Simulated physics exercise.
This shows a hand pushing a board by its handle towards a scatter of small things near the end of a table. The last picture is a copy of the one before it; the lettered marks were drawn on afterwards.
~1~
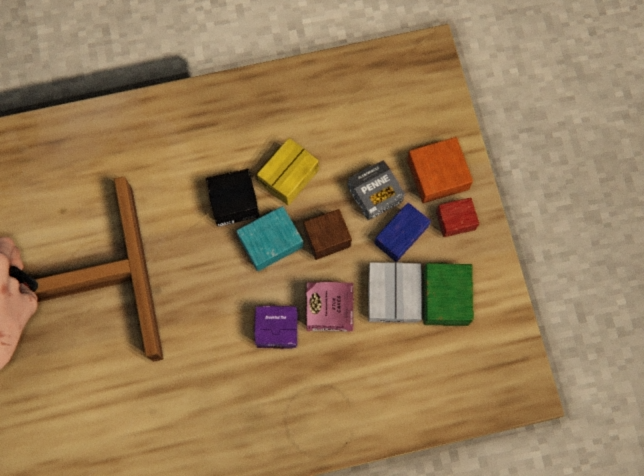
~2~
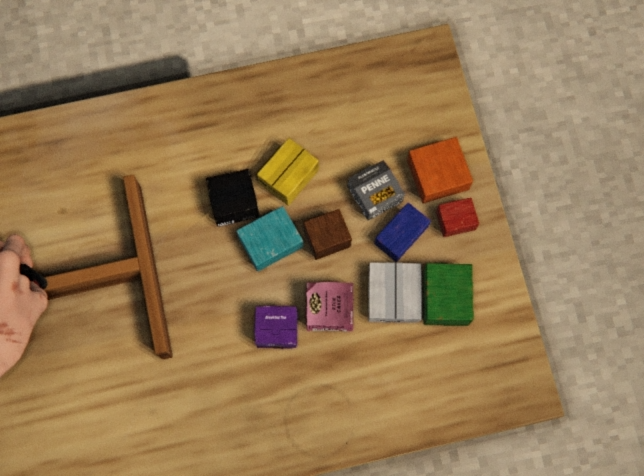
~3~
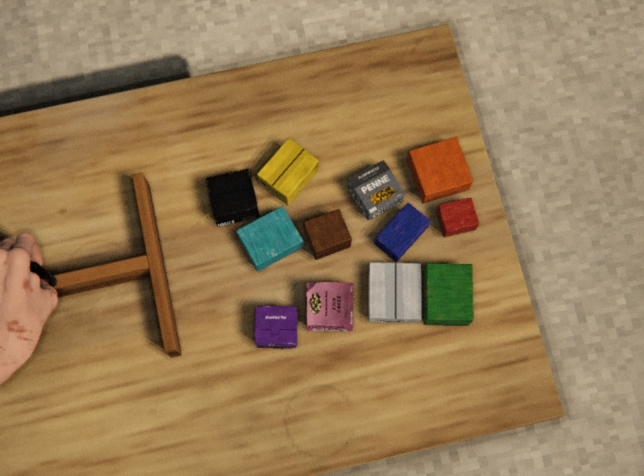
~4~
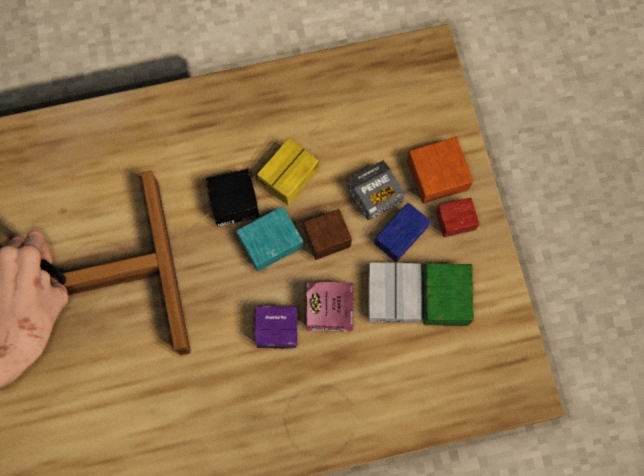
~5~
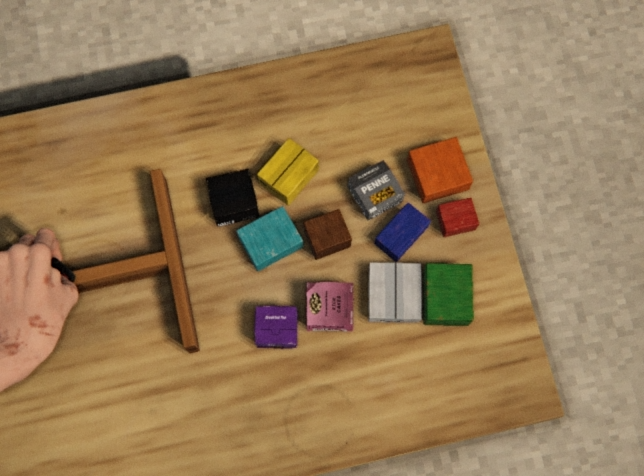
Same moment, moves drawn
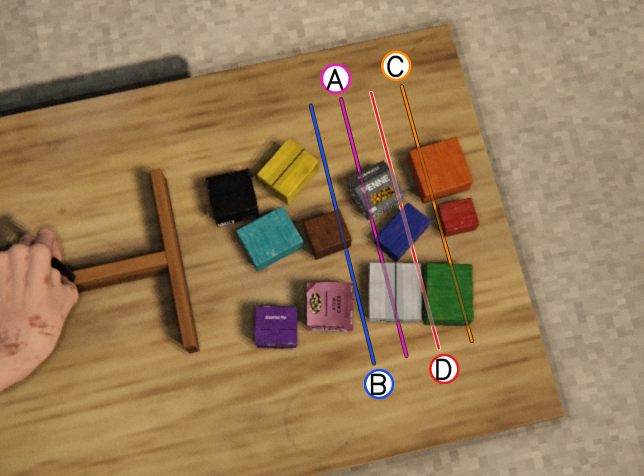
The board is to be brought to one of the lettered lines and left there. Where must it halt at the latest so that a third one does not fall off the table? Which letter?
A.
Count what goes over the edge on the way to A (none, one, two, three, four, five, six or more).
By then, two.
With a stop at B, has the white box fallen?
No.
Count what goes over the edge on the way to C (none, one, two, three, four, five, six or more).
In all, six or more.
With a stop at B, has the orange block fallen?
By then, no.
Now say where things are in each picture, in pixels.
In the first picture, orange block (440, 170); black box (233, 197); purple packet (277, 327).
In the second picture, board (144, 262); yellow box (289, 172).
In the third picture, board (153, 260); brown block (327, 235).
In the fourth picture, board (163, 257); turquoise block (270, 239).
In the fifth picture, board (172, 255); white box (394, 293); green block (448, 295); grey packet (376, 190).
On the marked copy, A at (373, 223); B at (341, 230); C at (435, 209); D at (404, 216).
With A. Early on, board (245, 239); yellow box (313, 167); purple packet (291, 323).
Further on, board (316, 224); green block (502, 281); orange block (456, 164).
At the end, board (369, 212); green block over the edge; red block over the edge; two fallen.
As for the rest, B is within the limit but short; C drops seven; D drops five.
